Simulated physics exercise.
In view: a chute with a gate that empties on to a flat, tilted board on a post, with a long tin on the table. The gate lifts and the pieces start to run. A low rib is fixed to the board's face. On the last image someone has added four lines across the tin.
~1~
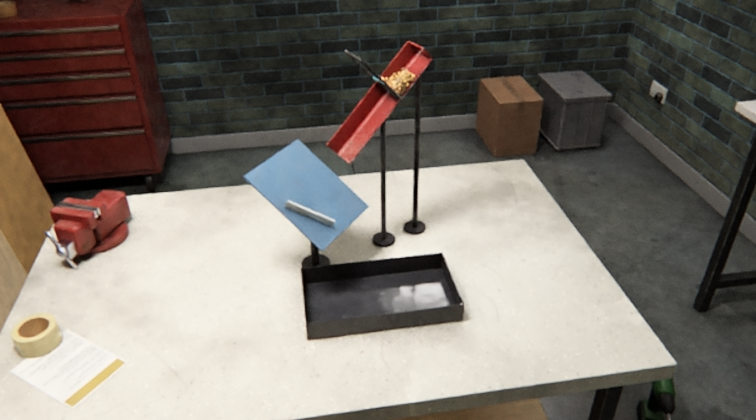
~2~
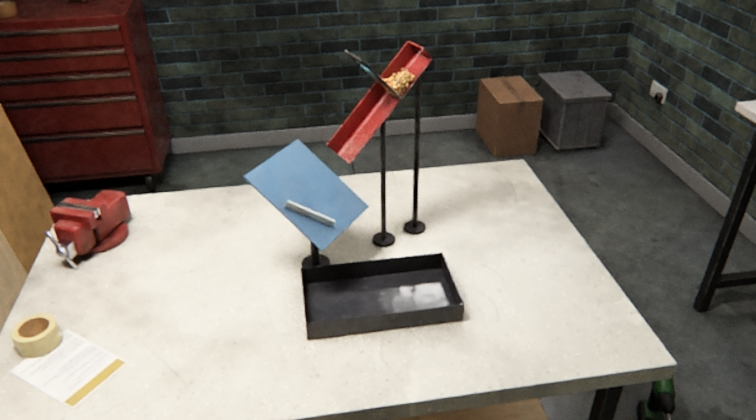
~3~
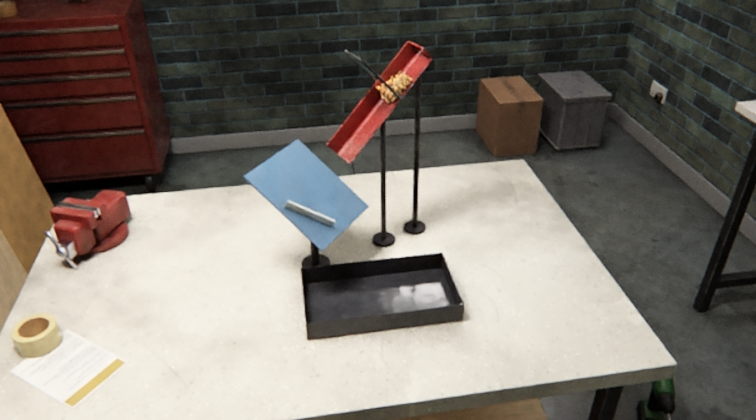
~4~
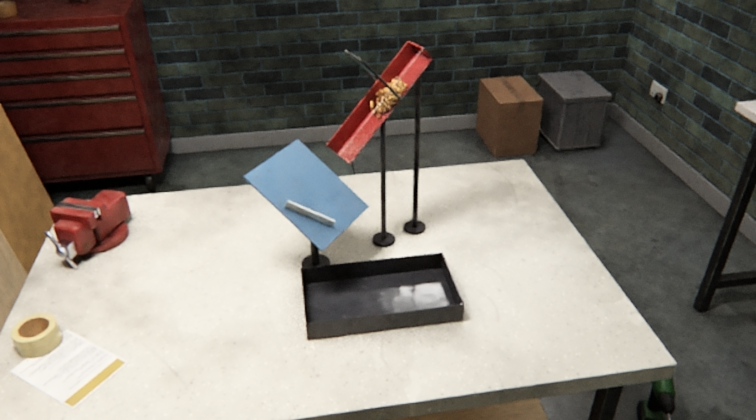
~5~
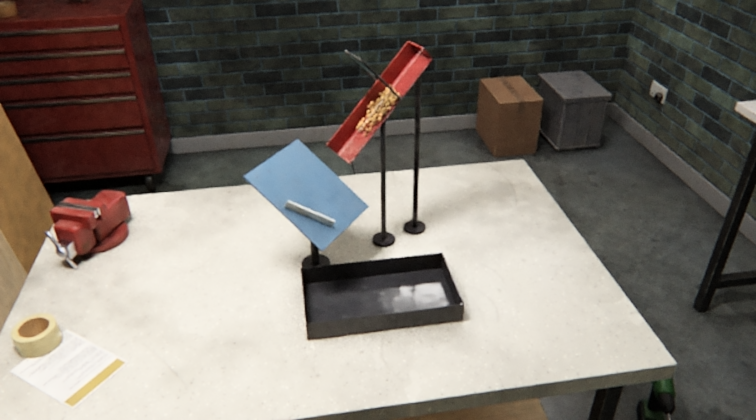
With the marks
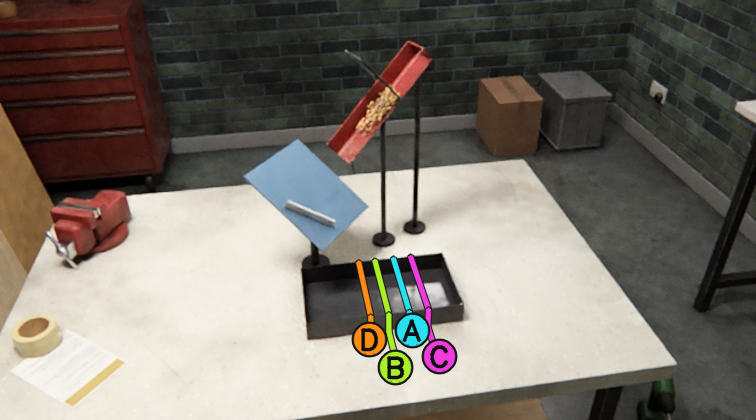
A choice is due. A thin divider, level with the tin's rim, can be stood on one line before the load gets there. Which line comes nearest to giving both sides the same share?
B.
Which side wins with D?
Right.
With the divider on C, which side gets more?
The left side.
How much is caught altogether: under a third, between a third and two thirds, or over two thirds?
It is over two thirds.
On the marked copy, line A crosses the front rim at (409, 311); line B crosses the front rim at (388, 313); line C crosses the front rim at (428, 308); line D crosses the front rim at (370, 315).
Choosing A, of what is caught, most on the left of the divider, a small part on the right.
Choosing B, of what is caught, about half on the left of the divider, about half on the right.
Choosing C, of what is caught, most on the left of the divider, a small part on the right.
Choosing D, of what is caught, a stray few on the left of the divider, nearly all on the right.
